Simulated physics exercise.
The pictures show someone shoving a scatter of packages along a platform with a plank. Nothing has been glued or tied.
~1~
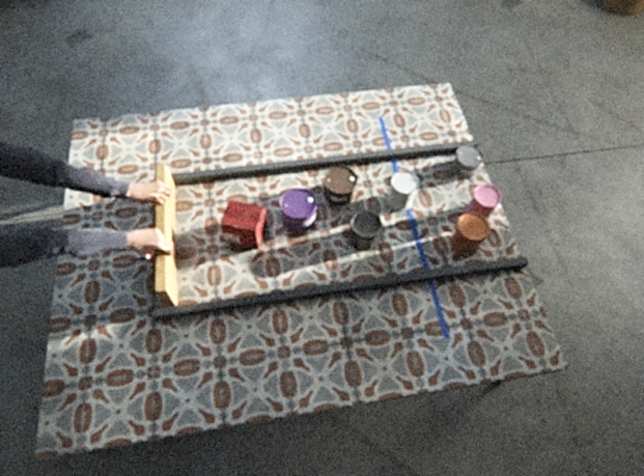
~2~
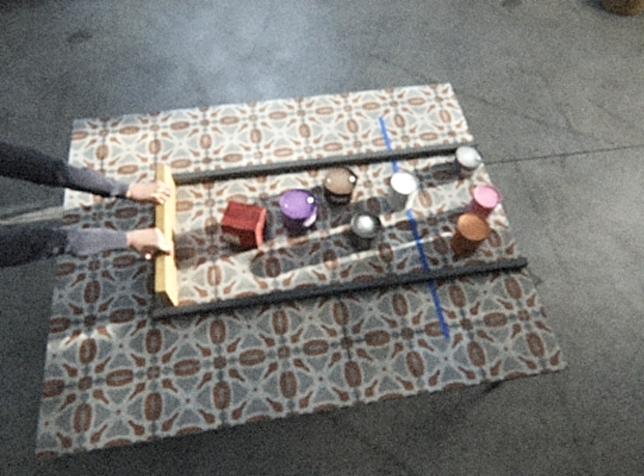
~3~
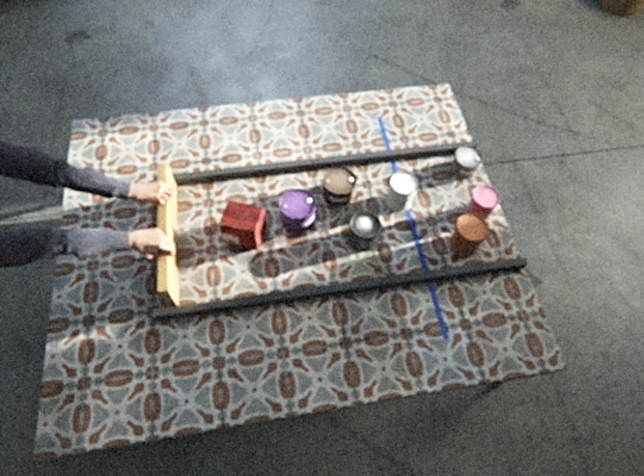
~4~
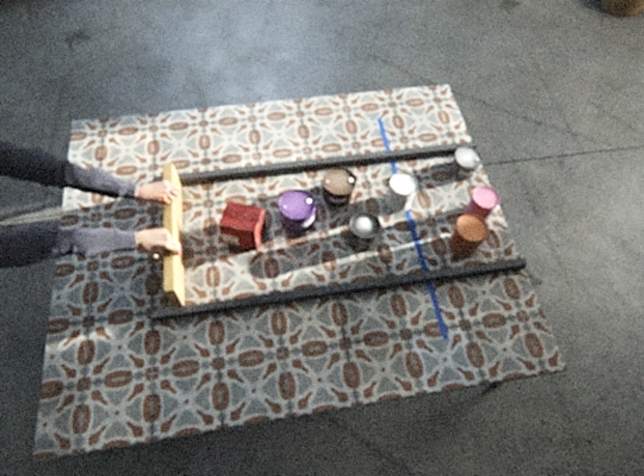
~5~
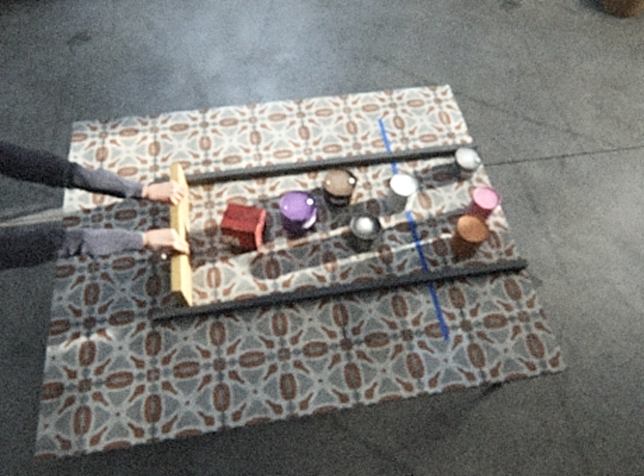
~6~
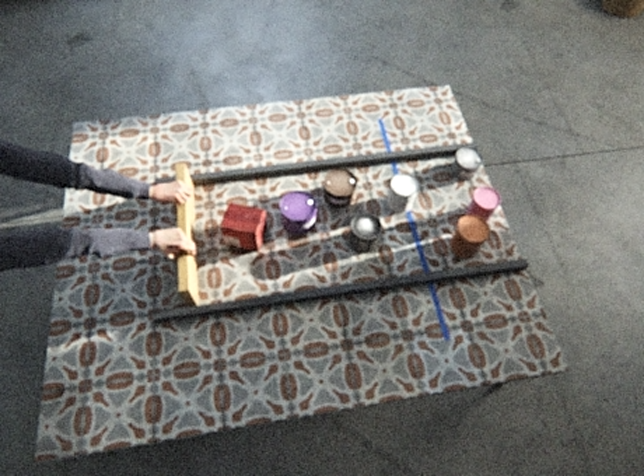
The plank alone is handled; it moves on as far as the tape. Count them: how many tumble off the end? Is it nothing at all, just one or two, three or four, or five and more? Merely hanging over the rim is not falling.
My prediction is no fallers.
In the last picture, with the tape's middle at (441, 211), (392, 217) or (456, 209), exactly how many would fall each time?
Try 1: 1; try 2: 0; try 3: 2.
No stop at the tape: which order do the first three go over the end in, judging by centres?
Pink pail, purple canister, white canister.
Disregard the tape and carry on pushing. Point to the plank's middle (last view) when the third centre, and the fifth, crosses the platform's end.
(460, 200), then (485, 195).
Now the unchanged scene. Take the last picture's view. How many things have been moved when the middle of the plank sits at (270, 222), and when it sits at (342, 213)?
By then 2, and later 5.
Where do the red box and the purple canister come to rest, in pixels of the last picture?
Final positions: Near (428, 199); near (463, 207).
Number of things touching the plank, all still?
Tally at the end: 3.
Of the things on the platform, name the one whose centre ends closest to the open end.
Foremost, the pink pail.
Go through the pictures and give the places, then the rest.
The first picture shows grey canister (467, 162); pink pail (483, 204); orange pail (469, 235); plank (166, 233); tape (409, 213).
The second picture shows pink pail (483, 205); black pail (365, 232).
The third picture shows orange pail (468, 236); purple canister (298, 211).
The fourth picture shows grey canister (466, 163); white canister (401, 193).
The fifth picture shows pink pail (482, 206); brown canister (340, 188).
The sixth picture shows grey canister (467, 164); pink pail (482, 206); orange pail (469, 237); plank (187, 233); tape (409, 215).
A little later, none off yet; grey canister at rest near (467, 164); pink pail at rest near (482, 206); orange pail at rest near (469, 237).
When it is over, the number that fall off is zero.
